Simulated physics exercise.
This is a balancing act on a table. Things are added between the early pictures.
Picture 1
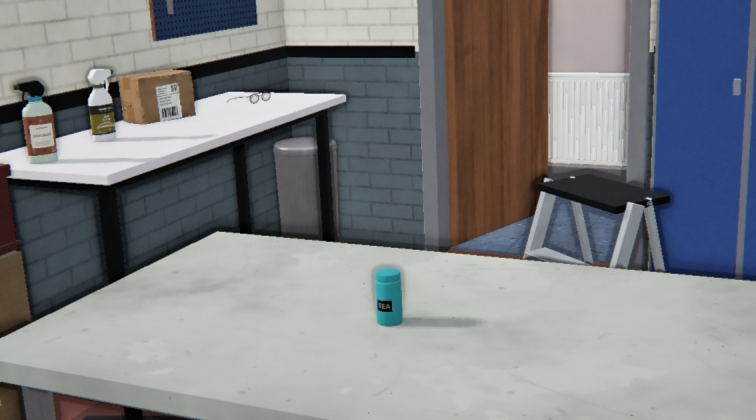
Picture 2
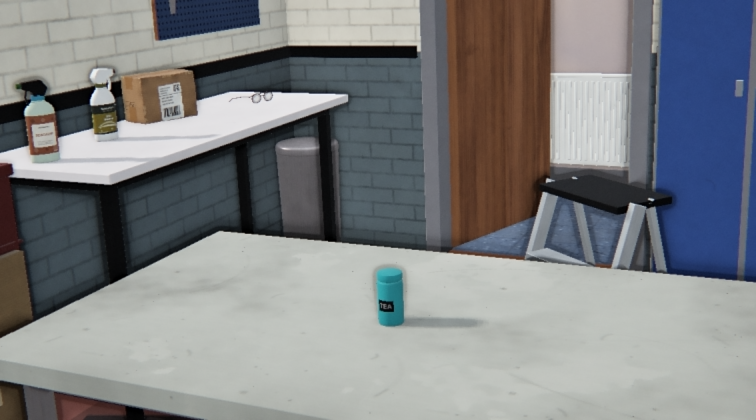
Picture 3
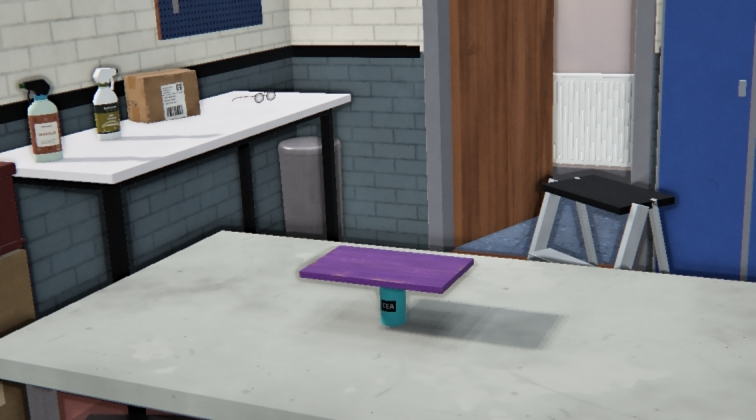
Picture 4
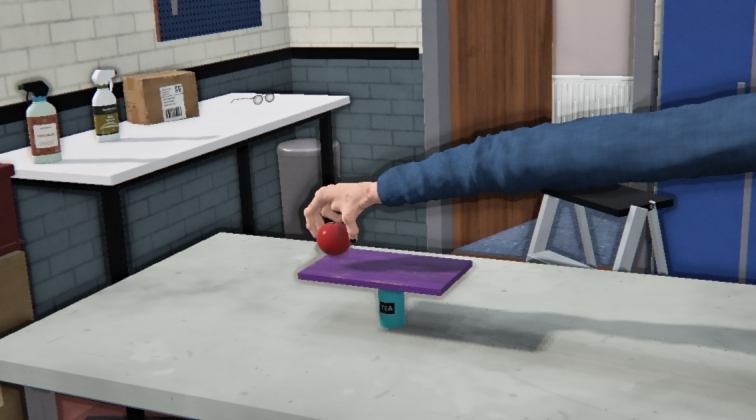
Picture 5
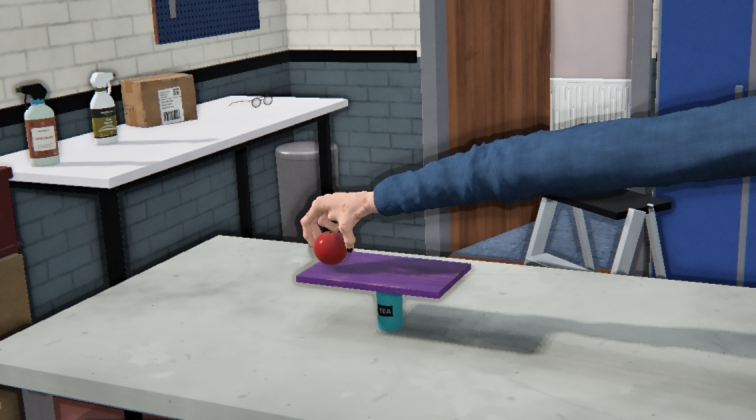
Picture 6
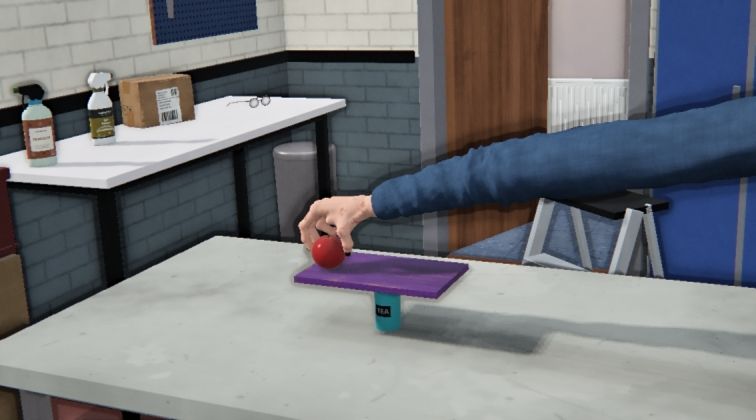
Hand in a blue sleeve lowering a red tomato onto the left end of a purple board balanced on a teal tin.
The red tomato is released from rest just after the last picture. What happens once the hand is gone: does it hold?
The stack comes apart.
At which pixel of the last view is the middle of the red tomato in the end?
Around (286, 305).
Then, 0.40 s later than the last frame, red tomato now fallen; purple board tilted by 29°.
Then, 0.50 s later than the last frame, purple board tilted by 46°.
Then, 0.70 s later than the last frame, purple board tilted by 41°.
Then, 0.90 s later than the last frame, purple board tilted by 35°.
When it is over, fallen, red tomato; moved from the start, purple board; turquoise shaker as before. End places, in pixels of the last picture, red tomato near (287, 305). The stack gives way.
